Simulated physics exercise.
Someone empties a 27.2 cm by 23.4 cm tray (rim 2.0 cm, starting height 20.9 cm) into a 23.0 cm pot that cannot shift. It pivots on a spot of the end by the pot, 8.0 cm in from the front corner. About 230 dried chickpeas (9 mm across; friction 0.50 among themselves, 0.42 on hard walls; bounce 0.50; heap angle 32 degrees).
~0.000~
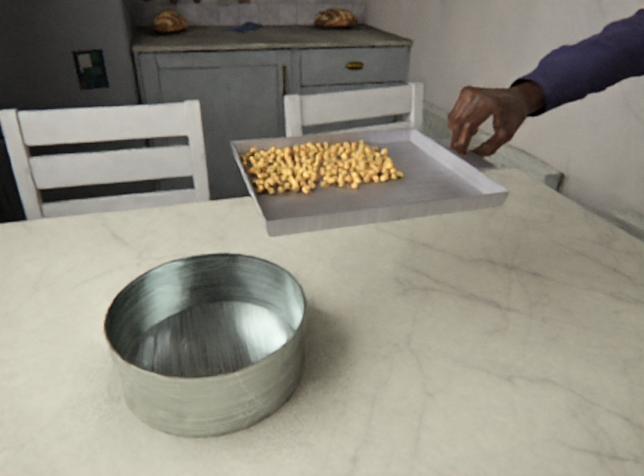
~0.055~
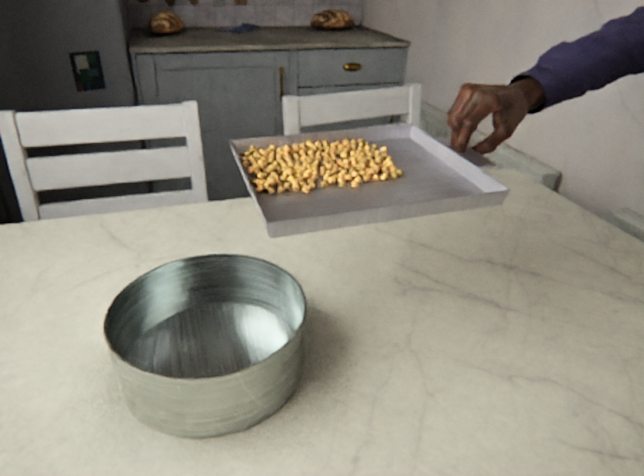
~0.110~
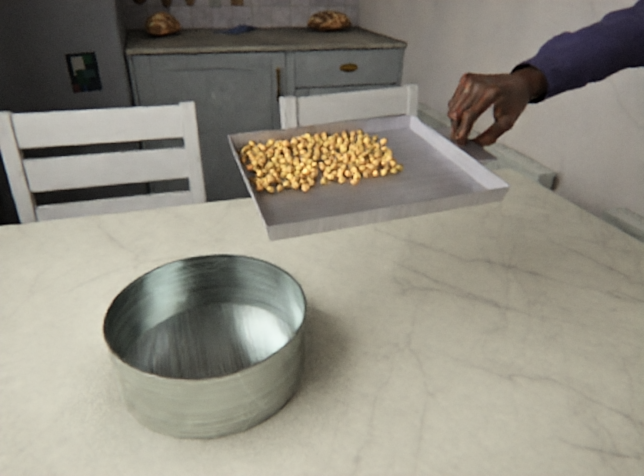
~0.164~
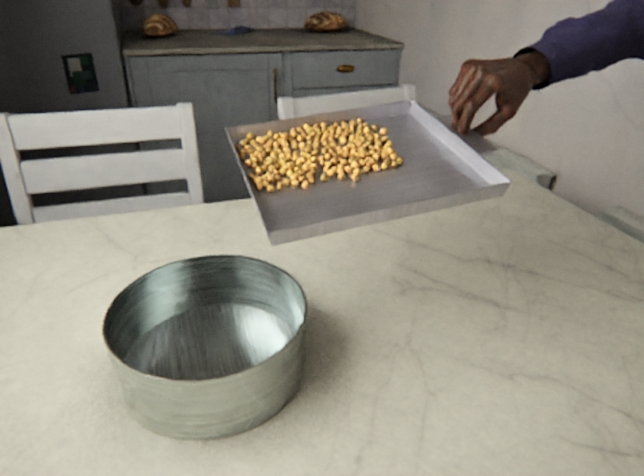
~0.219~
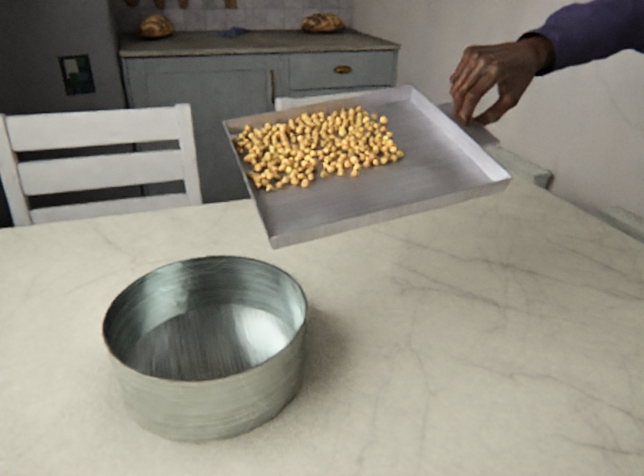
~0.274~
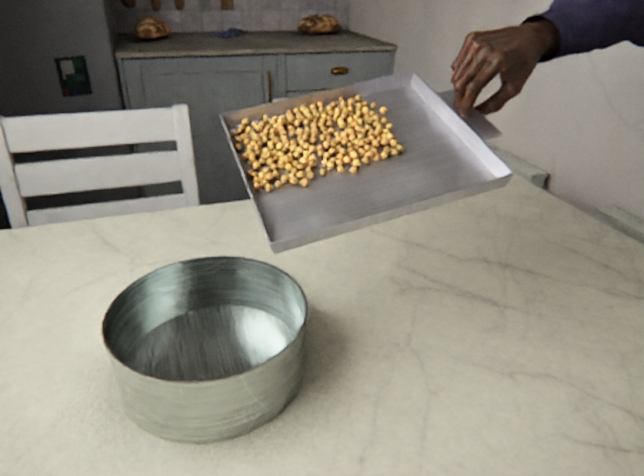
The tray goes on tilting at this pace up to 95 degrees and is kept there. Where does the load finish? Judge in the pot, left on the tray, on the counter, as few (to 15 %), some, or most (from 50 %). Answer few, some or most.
Pot most, tray few, counter some.
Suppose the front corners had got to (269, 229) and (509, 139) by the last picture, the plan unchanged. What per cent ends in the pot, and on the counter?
Pot 100, counter 0.
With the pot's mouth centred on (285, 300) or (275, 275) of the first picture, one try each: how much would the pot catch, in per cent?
About 100 and 70 per cent.
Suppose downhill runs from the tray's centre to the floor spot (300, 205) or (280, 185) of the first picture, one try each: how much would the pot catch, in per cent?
About 100 and 50 per cent.
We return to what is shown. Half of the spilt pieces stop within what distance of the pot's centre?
Some 16 cm.
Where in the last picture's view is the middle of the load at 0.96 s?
Near (299, 236).
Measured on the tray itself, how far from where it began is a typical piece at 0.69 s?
About 13 cm.
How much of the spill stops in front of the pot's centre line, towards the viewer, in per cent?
Roughly 100 per cent.
After 0.69 s, tilt 56 degrees; the tray holds 100 %, the pot 0 %.
After 0.96 s, tilt 80 degrees; the tray holds 75 %, the pot 5 %.
After 1.34 s, tilt 95 degrees; the tray holds 40 %, the pot 15 %.
By 2.9 s all is still; pot 55 %, tray 0 %, counter 45 %.
